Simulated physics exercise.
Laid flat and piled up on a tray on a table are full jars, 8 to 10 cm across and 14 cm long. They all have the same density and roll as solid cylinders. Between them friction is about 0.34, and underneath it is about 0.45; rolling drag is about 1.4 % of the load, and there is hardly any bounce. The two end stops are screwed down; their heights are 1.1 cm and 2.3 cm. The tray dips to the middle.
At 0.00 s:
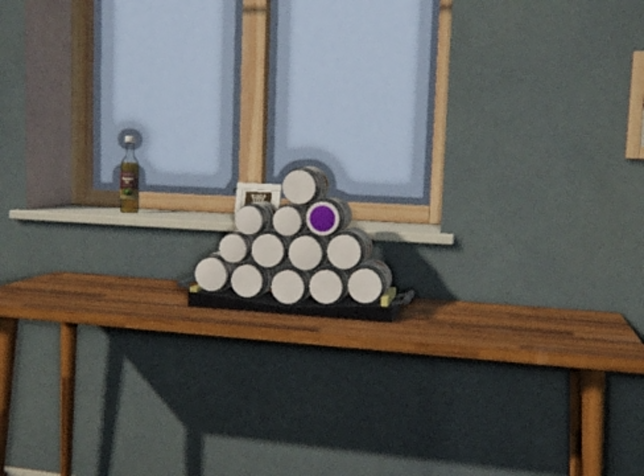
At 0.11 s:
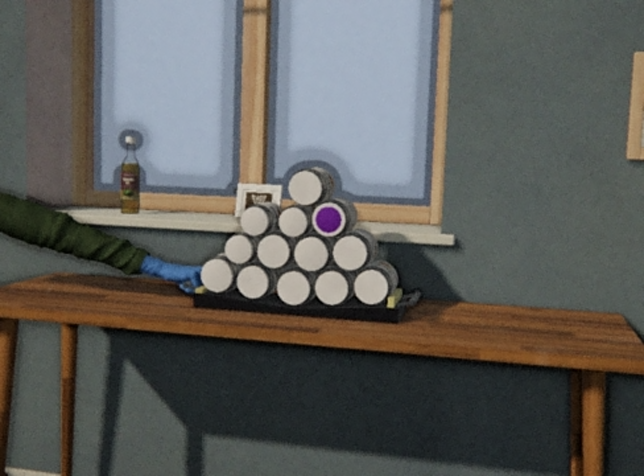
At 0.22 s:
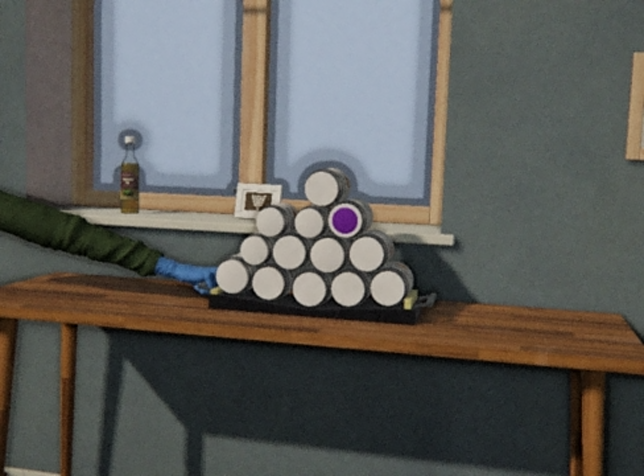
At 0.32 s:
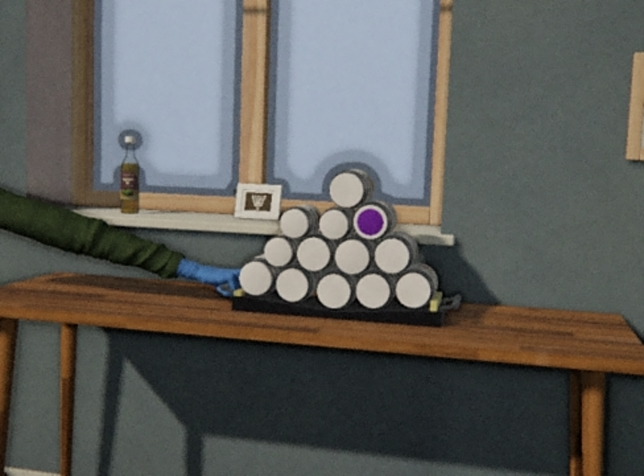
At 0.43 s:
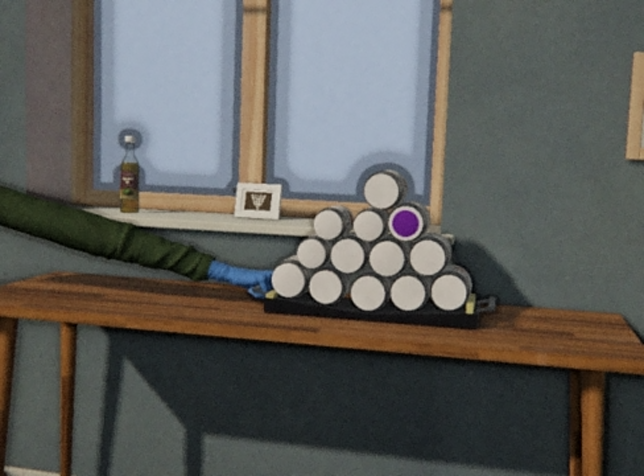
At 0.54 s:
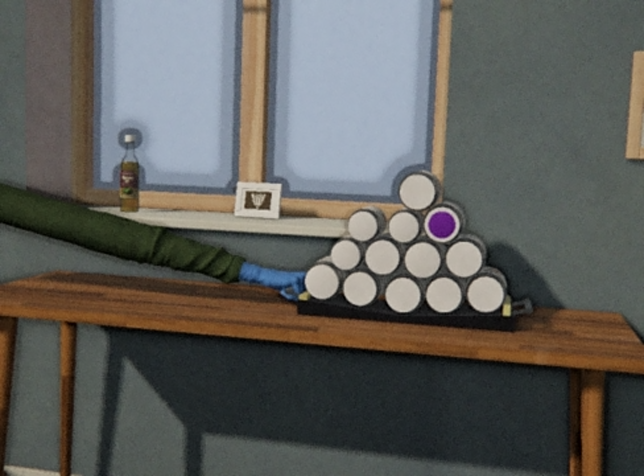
A blue-gloved hand on a green-sleeved arm reaches in from the left and pushes a tray of stacked jars, one with a purple end, steadily rightward along a wooden table below a window, the pile keeping its shape.
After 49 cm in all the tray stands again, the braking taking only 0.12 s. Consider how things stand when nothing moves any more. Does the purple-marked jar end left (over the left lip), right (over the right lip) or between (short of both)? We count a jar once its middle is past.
The purple-marked jar ends between.
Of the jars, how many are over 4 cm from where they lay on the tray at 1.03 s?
0.
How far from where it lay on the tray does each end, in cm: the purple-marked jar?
Result for the purple-marked jar: 1.
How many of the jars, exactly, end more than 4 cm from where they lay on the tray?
The number is 0.
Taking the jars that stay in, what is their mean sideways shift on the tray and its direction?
Rightwards, by about 0 cm.
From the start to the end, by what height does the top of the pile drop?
About 0 cm.
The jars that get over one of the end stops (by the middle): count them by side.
The left side has 0 and the right side 0.
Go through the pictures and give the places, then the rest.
In the first picture, 13 jars, 5 on the base, highest (299, 187); purple (323, 219); left lip (1.1 cm) (193, 288); right lip (2.3 cm) (385, 297).
The second picture shows tray 1.4 cm to the right; stops (199, 289) and (391, 298); pile unchanged; bottom ones (216, 276) (252, 282) (293, 288) (331, 288) (371, 287).
The third picture shows tray 6 cm to the right; stops (214, 290) and (408, 300); pile unchanged.
The fourth picture shows tray 12 cm to the right; stops (237, 292) and (434, 302); pile unchanged.
The fifth picture shows tray 20 cm to the right; stops (270, 294) and (470, 304); pile unchanged.
The sixth picture shows tray 29 cm to the right; stops (303, 296) and (507, 306); pile unchanged; purple (442, 225).
After 0.86 s, tray 49 cm along; 0 now displaced over 4 cm; not one over the end stops; purple 1.4 cm right and 0.8 cm up (moves measured on the tray).
After 1.03 s, tray 49 cm along; 0 now displaced over 4 cm; not one over the end stops; purple 2.2 cm right and 0.8 cm up.
After 1.55 s, tray 49 cm along; 0 now displaced over 4 cm; not one over the end stops; purple 0.8 cm right.
In the end, by 1.8 s, 0 moved over 4 cm; not one over the end stops; purple 0.8 cm right; top of the pile 34 cm high, from 35 cm.
